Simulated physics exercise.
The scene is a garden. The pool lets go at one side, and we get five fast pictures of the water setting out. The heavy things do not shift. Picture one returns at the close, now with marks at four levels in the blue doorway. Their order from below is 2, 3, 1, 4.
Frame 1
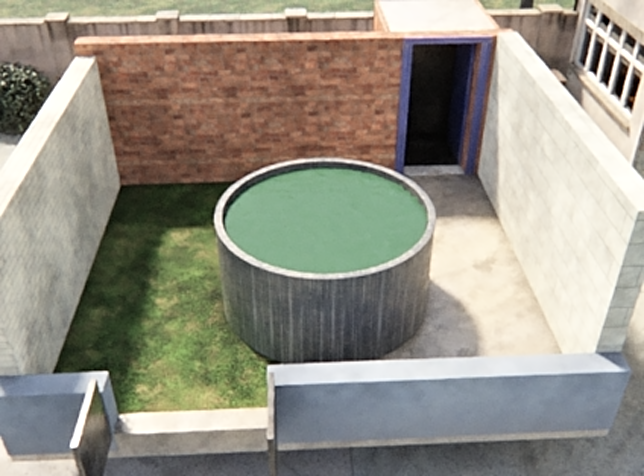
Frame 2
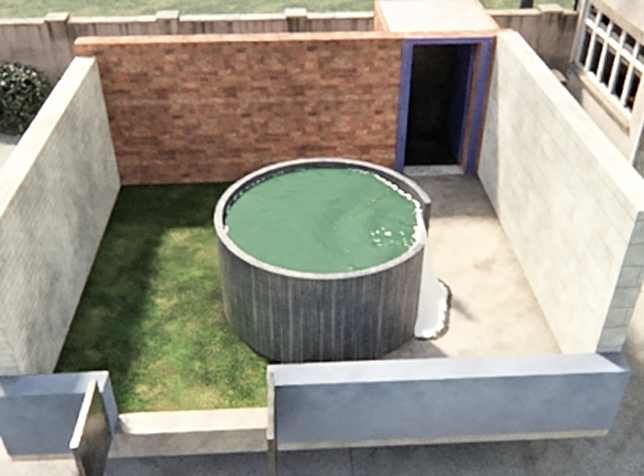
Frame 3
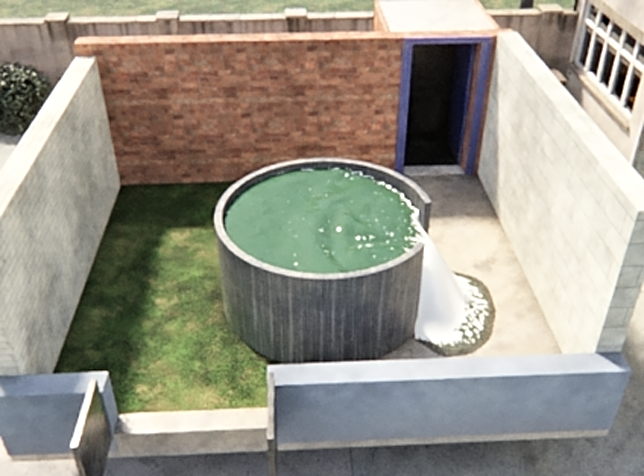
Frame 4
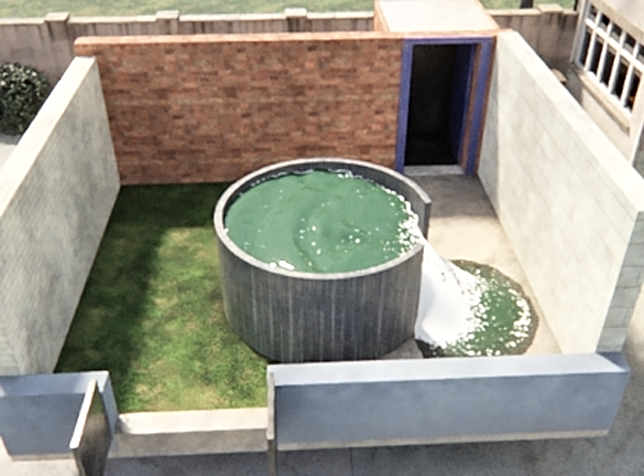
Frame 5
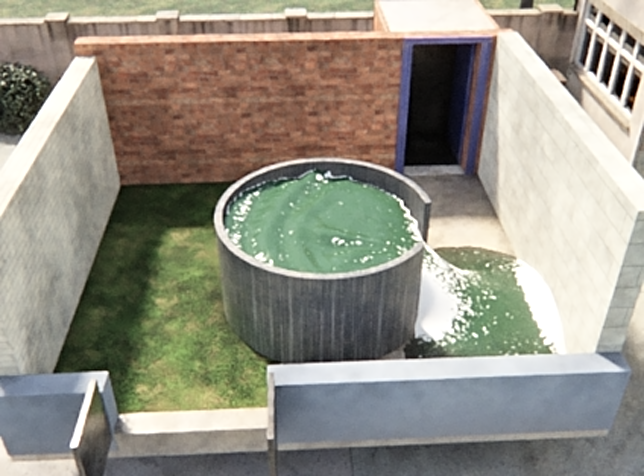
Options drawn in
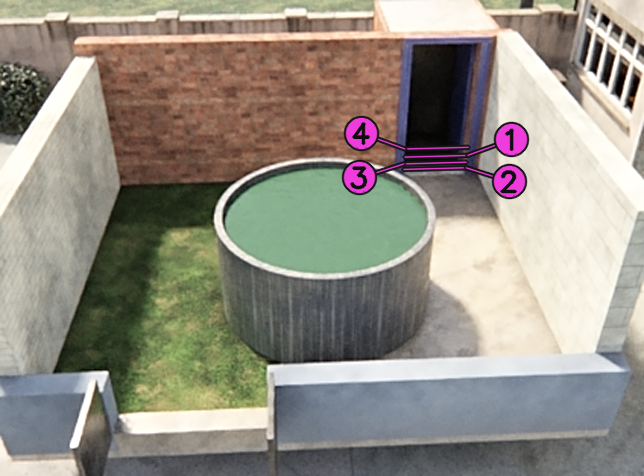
Round grey pool of green water in a walled garden splitting open at its right side, water gushing out and spreading across the paving to the right wall.
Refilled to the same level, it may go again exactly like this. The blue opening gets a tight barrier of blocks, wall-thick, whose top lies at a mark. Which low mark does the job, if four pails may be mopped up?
The limit is 1.
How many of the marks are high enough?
Two of the four.
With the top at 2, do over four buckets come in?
Yes, that goes wrong.
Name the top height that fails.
3.
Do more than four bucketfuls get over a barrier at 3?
Yes, that goes wrong.
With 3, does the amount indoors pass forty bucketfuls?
No, less.
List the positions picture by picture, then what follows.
In the first frame, water in the pool at rest, its middle at (325, 217); foot of the blue doorway at (434, 175); open gate at (187, 364).
In the second frame, 2 % of the ground under water, visible out to (436, 281).
In the third frame, 5 % of the ground under water, visible out to (472, 280).
In the fourth frame, 10 % of the ground under water, visible out to (532, 320).
In the fifth frame, 16 % of the ground under water, visible out to (549, 296).
In magenta, 1 at (436, 156); 2 at (434, 168); 3 at (435, 163); 4 at (436, 148); from the bottom up 2, 3, 1, 4.
Choosing 1, a bucket or two gets in.
Choosing 2, dozens of bucketfuls pour in.
Choosing 3, about 12 bucketfuls get in.
Choosing 4, nothing gets over.
